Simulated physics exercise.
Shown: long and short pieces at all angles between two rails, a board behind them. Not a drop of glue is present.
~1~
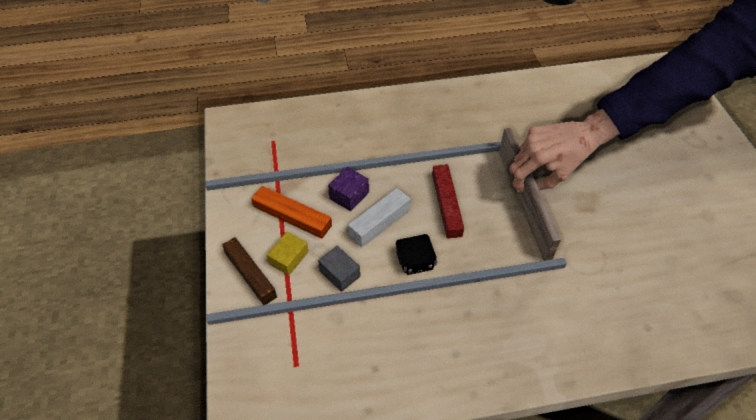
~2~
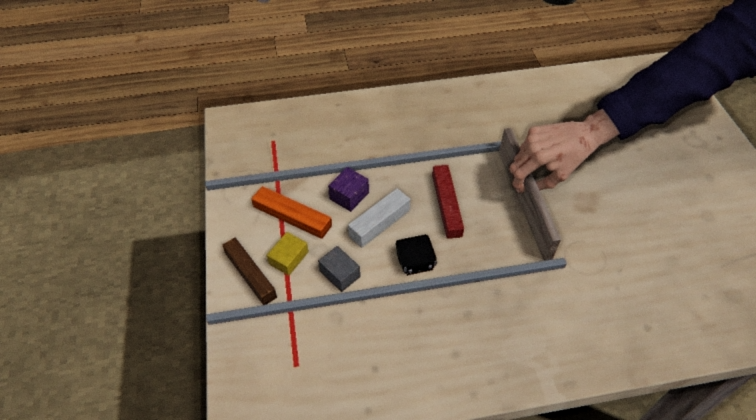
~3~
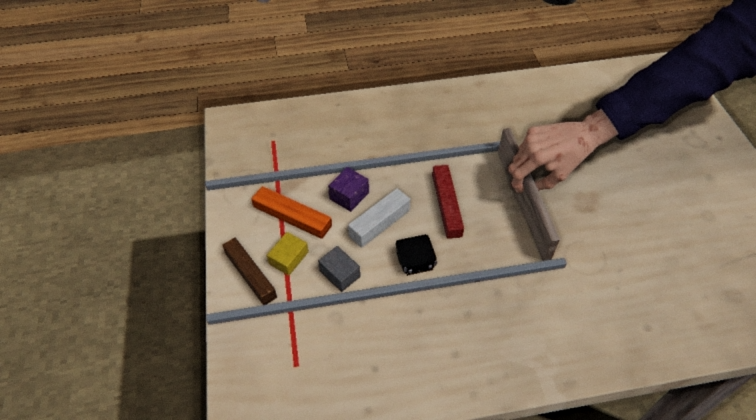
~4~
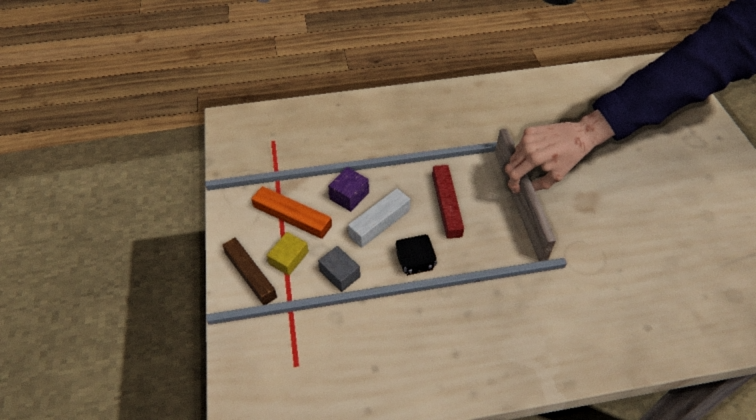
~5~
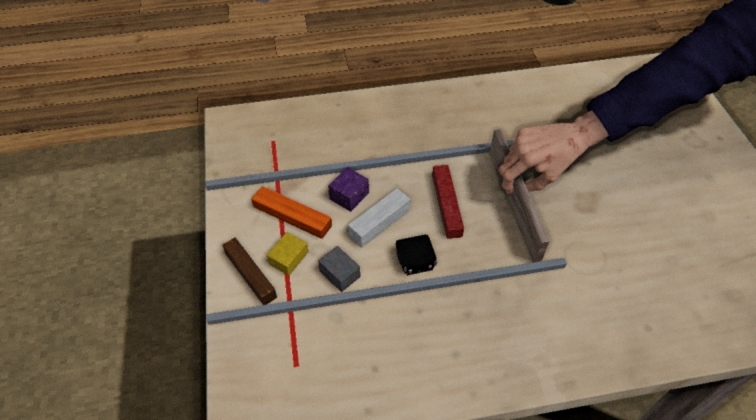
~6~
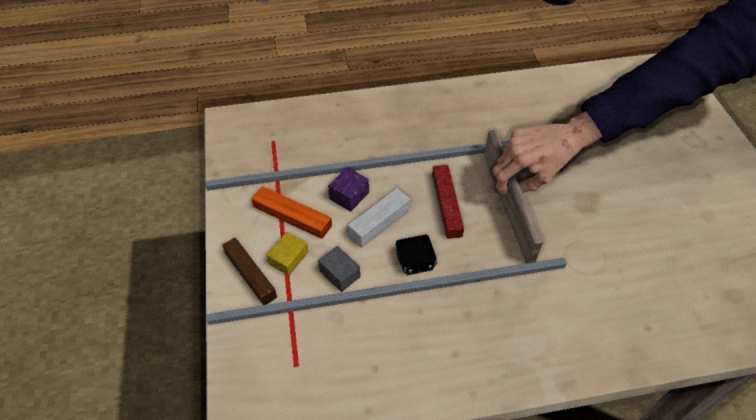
A hand slides a grey board slightly left toward scattered coloured blocks between two rails.
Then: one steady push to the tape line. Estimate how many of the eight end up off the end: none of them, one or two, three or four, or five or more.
The table loses one piece, perhaps two.
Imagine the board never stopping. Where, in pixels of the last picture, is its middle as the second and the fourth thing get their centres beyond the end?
At (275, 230) for the second, at (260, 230) for the fourth.
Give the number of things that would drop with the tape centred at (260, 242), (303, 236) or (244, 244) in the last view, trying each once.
Respectively, 3, 0 and 4.
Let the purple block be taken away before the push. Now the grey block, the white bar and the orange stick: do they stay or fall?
I'd say the grey block stays where it is, the white bar stays where it is, and the orange stick stays where it is.
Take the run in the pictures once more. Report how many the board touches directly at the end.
The count in contact is 2.
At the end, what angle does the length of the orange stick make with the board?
Roughly 25° out of line.
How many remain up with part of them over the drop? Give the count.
The tally is 2.
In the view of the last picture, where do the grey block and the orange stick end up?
Listed in order, first is (230, 291) and the other is (211, 216).
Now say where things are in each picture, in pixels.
The first frame shows brown bar (249, 271); yellow block (288, 253); orange stick (292, 212); board (527, 192); tape (283, 238).
The second frame shows yellow block (288, 253); board (527, 192).
The third frame shows orange stick (292, 212); purple block (349, 189).
The fourth frame shows brown bar (249, 271); black case (416, 255).
The fifth frame shows yellow block (288, 253); white bar (380, 217).
The sixth frame shows brown bar (249, 271); yellow block (288, 253); orange stick (292, 212); board (510, 194); tape (283, 238).
A little later, none off yet; brown bar at rest near (249, 271); yellow block at rest near (288, 253); orange stick at rest near (292, 212).
When it is over, the number that fall off is one or two; down, brown bar.
